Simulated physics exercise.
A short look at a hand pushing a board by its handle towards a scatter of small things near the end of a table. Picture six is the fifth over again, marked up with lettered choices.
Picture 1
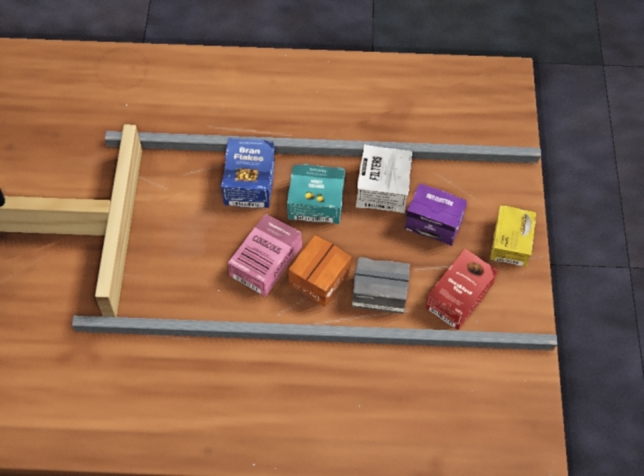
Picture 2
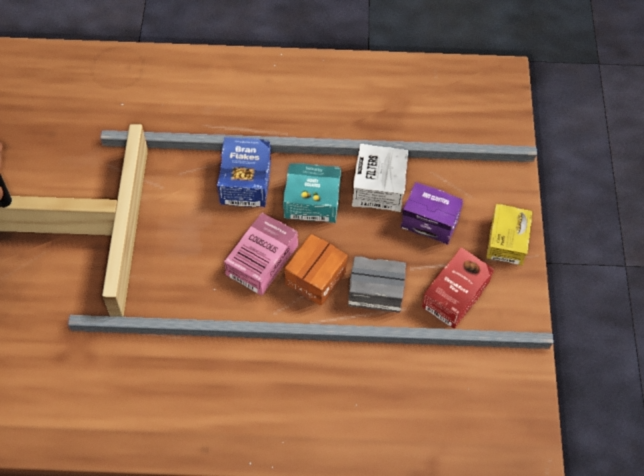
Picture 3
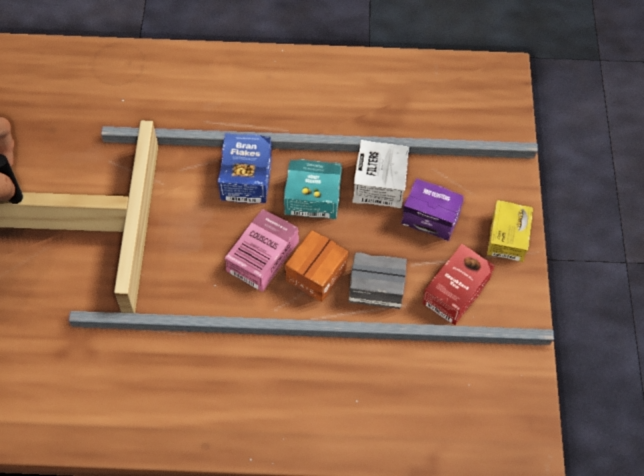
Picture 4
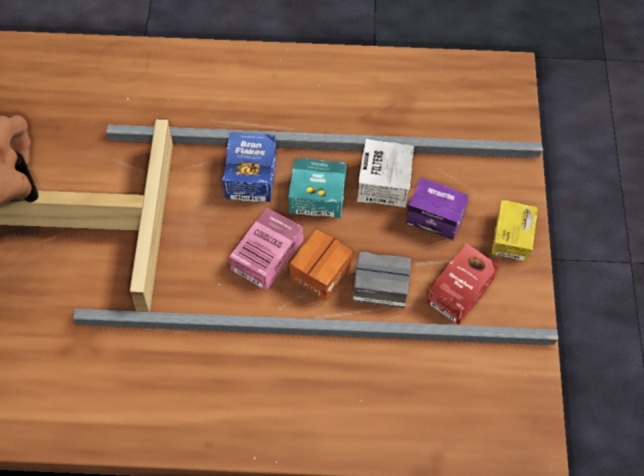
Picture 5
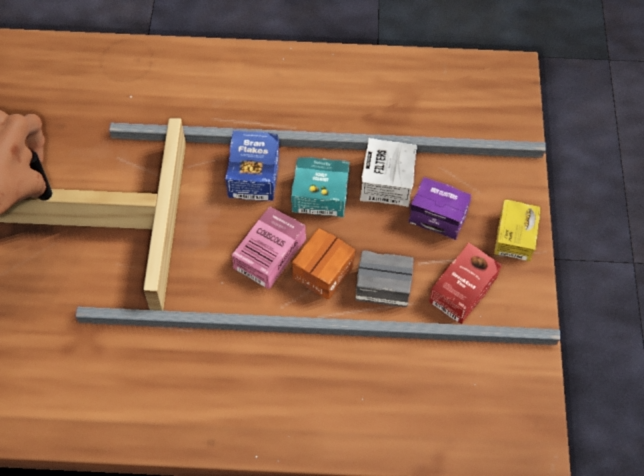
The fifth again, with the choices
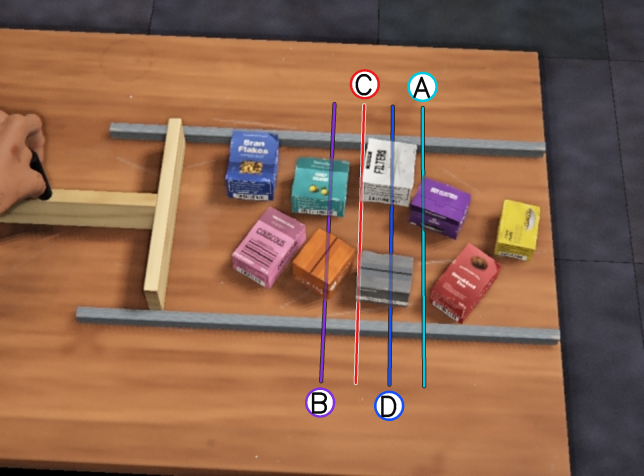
On a wooden table between two grey rails, a hand comes into view at the left and pushes a T-shaped wooden board slowly rightward by its handle, nearing a scatter of colourful small boxes and packets that stay still.
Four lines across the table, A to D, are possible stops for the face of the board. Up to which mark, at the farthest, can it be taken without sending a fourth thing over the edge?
At A, and not beyond.
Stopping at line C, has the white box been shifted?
By then, yes.
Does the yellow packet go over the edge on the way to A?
Yes.
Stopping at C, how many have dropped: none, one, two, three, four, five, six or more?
By then, none.
On the copy, A at (423, 236); B at (328, 232); C at (360, 233); D at (391, 235).
On A. First, board (257, 204); white box (394, 171); blue packet (293, 169).
Then, board (351, 209); red box (522, 286); white box (484, 175).
Finally, board (422, 212); red box over the edge; yellow packet over the edge; two fallen.
By contrast, B is within the limit but short; C is within the limit but short; D is within the limit but short.
